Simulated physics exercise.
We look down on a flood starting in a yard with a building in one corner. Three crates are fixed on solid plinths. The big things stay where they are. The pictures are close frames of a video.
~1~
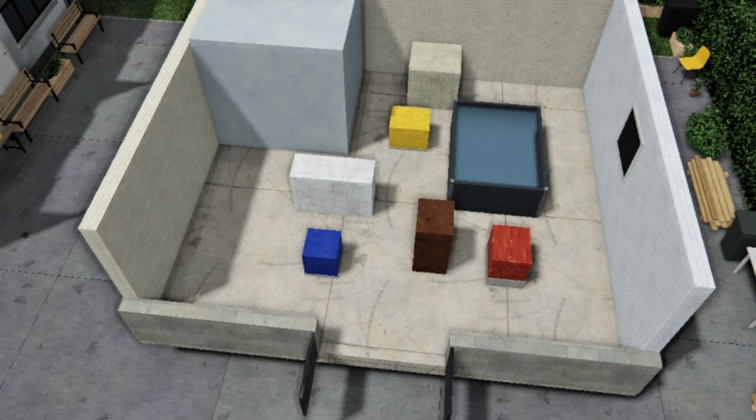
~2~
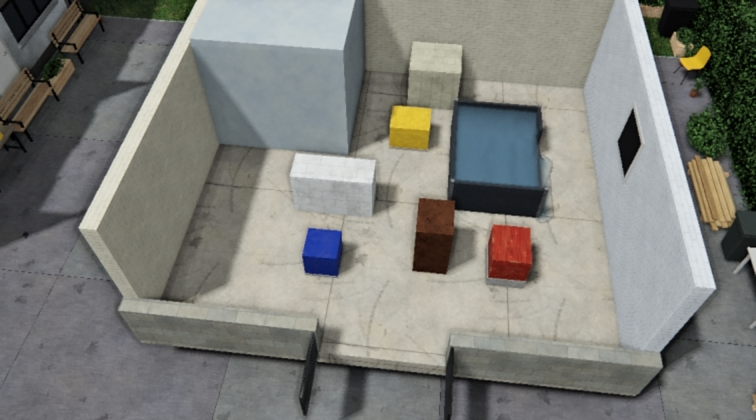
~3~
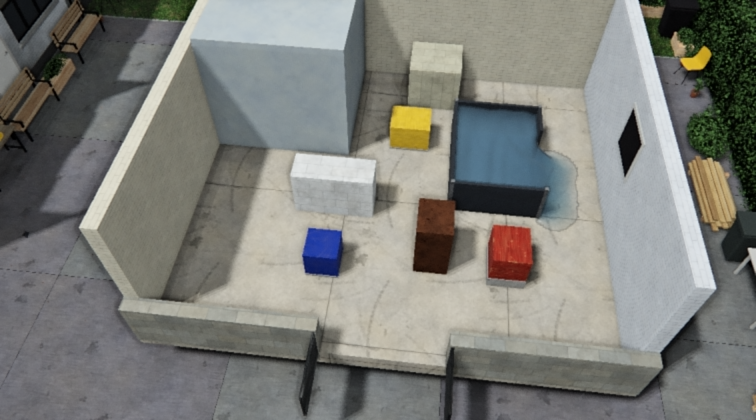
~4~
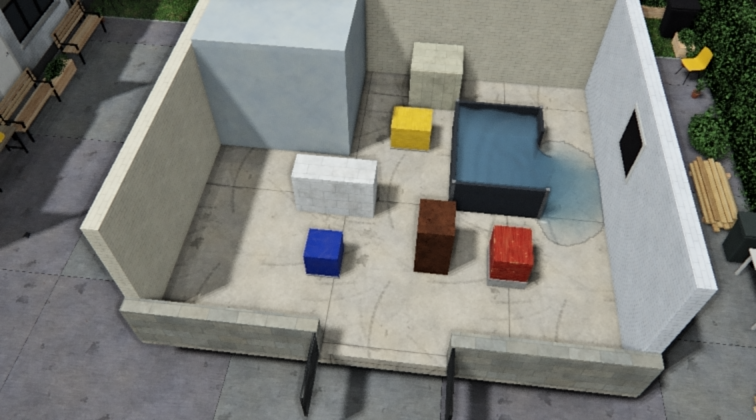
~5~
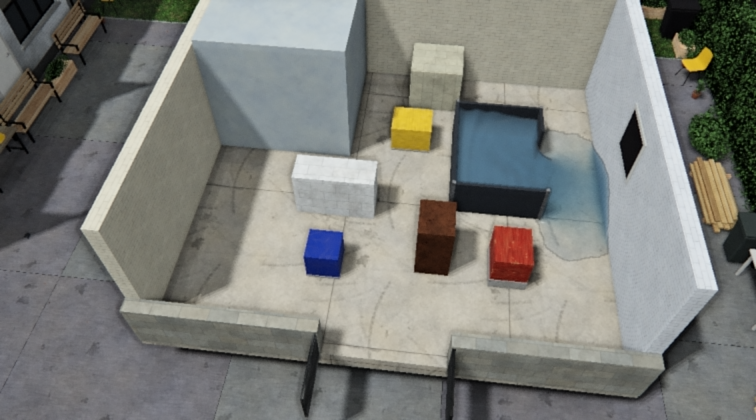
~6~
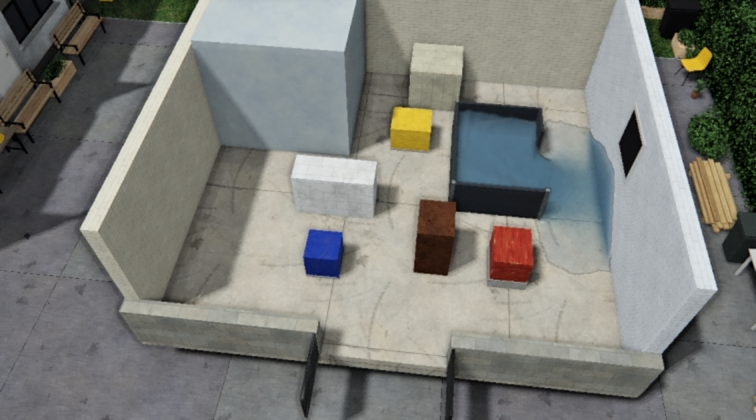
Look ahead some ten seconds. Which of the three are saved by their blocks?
The red crate escapes dry; the yellow crate is wetted; the blue crate is wetted.
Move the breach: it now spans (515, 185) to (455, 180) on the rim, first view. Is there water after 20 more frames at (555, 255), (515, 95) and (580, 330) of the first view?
One after the other: Under water, dry, awash.
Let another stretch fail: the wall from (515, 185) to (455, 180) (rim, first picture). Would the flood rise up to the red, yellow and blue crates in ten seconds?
One by one: The red one ends up wet; the yellow one is topped; the blue one is soaked.
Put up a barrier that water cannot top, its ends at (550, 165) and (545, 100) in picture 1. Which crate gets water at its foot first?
That is the red-painted one.
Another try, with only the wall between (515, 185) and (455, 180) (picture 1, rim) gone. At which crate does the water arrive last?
I say the yellow-painted one.
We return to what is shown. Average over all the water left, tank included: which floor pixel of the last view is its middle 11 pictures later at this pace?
At about (544, 197).
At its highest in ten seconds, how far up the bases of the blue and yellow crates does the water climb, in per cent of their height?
Near 380 and 240 in a hundred.
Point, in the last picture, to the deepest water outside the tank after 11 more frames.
Close to (623, 362).
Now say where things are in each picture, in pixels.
The water tank at (497, 145) is whole and still, in the first frame.
The front is at (543, 218), out from the gap at (536, 178), in the second frame.
The front is at (554, 227), out from the gap at (536, 179), in the third frame.
The front is at (595, 165), out from the gap at (537, 180), in the fourth frame.
The front is at (607, 250), out from the gap at (537, 181), in the fifth frame.
The front is at (609, 266), out from the gap at (537, 180), in the sixth frame.
A moment on, water covers 15 % of the floor; the red crate not reached, the yellow crate not reached, the blue crate not reached.
Next, water covers 30 % of the floor; the red crate water round its plinth, the yellow crate not reached, the blue crate not reached.
Then, water covers 45 % of the floor; the red crate water round its plinth, the yellow crate not reached, the blue crate water round its plinth.
Later, water covers 75 % of the floor; the red crate water round its plinth, the yellow crate water round its plinth, the blue crate water round its plinth.
In the end, water covers 100 % of the floor; the red crate stayed above the water, the yellow crate was topped, the blue crate was topped.
